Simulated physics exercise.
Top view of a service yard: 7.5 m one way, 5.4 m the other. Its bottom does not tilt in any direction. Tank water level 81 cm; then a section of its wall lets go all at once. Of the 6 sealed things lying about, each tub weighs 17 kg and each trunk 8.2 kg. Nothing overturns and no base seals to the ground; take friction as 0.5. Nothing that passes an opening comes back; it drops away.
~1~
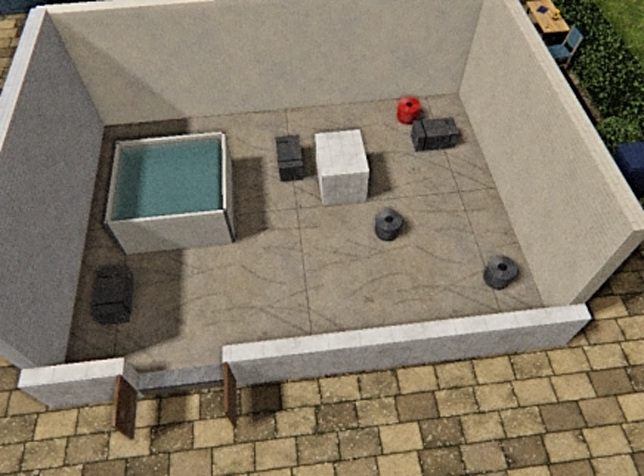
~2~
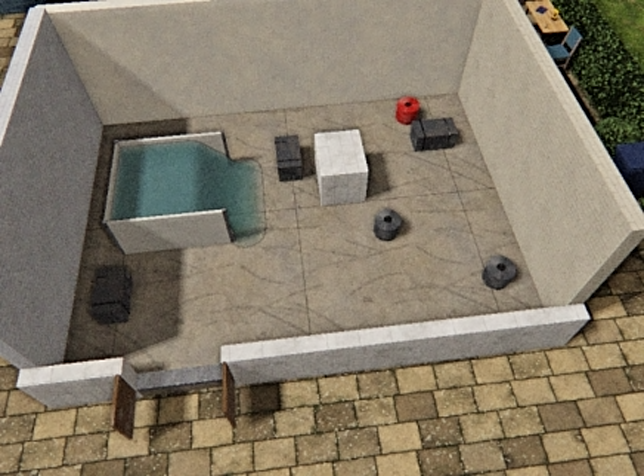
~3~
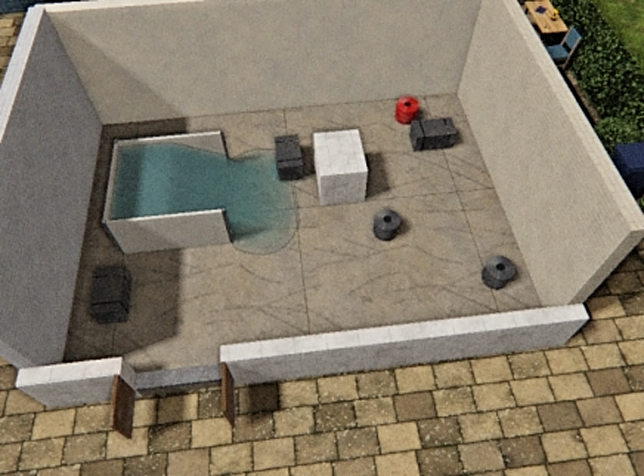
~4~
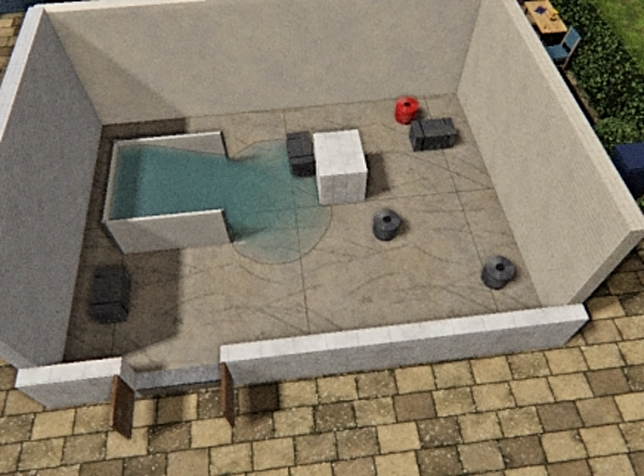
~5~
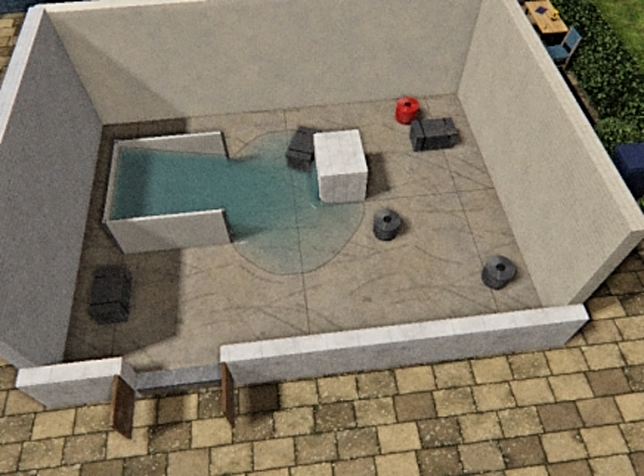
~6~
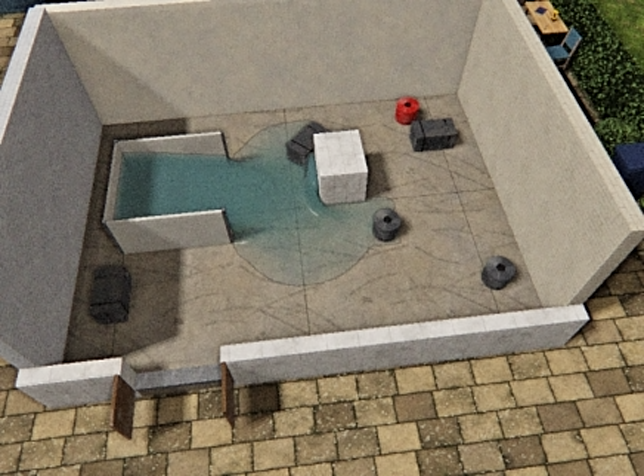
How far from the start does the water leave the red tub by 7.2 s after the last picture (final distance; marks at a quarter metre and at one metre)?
Prediction - the red tub is displaced a great deal.
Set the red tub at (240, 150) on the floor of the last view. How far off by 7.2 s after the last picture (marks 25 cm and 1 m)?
Short answer: It hardly moves.
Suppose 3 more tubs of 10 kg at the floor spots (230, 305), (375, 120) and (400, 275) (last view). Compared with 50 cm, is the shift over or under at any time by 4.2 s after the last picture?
First inside the limit, then outside the limit, then outside the limit.
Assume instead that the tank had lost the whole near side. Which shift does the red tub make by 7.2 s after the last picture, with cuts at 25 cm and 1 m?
In that scenario the red tub would have stayed in place.
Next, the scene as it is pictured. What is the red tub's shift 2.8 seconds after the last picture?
By then it has shifted roughly 140 cm.
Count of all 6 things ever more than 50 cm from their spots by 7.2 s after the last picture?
5 of them.
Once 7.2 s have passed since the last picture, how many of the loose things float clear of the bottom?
It comes to 3.
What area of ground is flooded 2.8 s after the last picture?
I'd put it close to 31 m2.
Then, 0.9 s after the last picture the red tub is near (408, 105), 0.0 m from its start, aground; 0 of 6 are out; 1 afloat.
Then, 2.8 s after the last picture the red tub is near (463, 146), 1.5 m from its start, afloat; 0 of 6 are out; 5 afloat.
Then, 4.8 s after the last picture the red tub is near (424, 175), 1.9 m from its start, afloat; 0 of 6 are out; 3 afloat.
Then, 7.2 s after the last picture the red tub is near (380, 182), 2.1 m from its start, aground; 0 of 6 are out; 3 afloat.
